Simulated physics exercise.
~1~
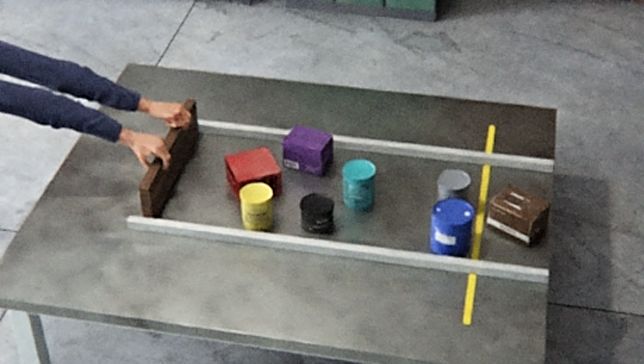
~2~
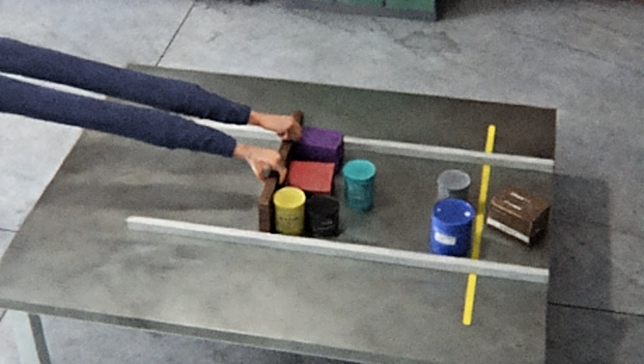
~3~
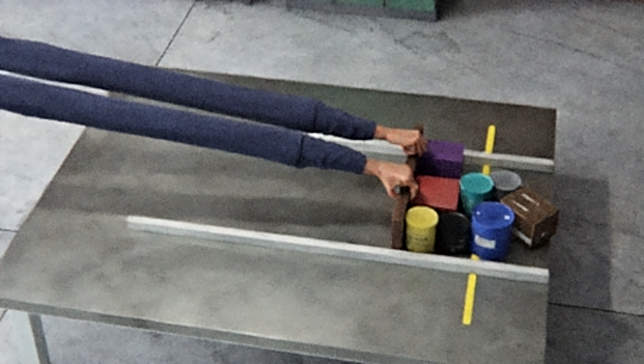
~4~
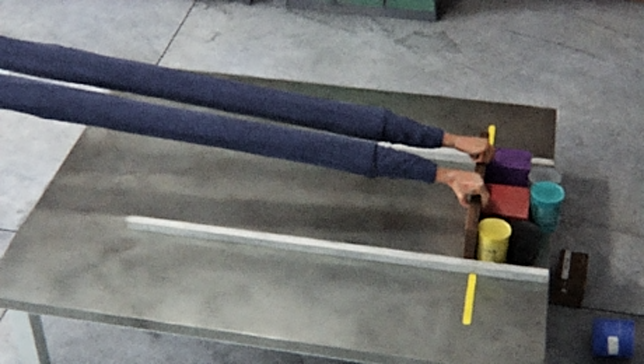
Two hands push a plank rightward, sweeping containers along a table until some fall off.
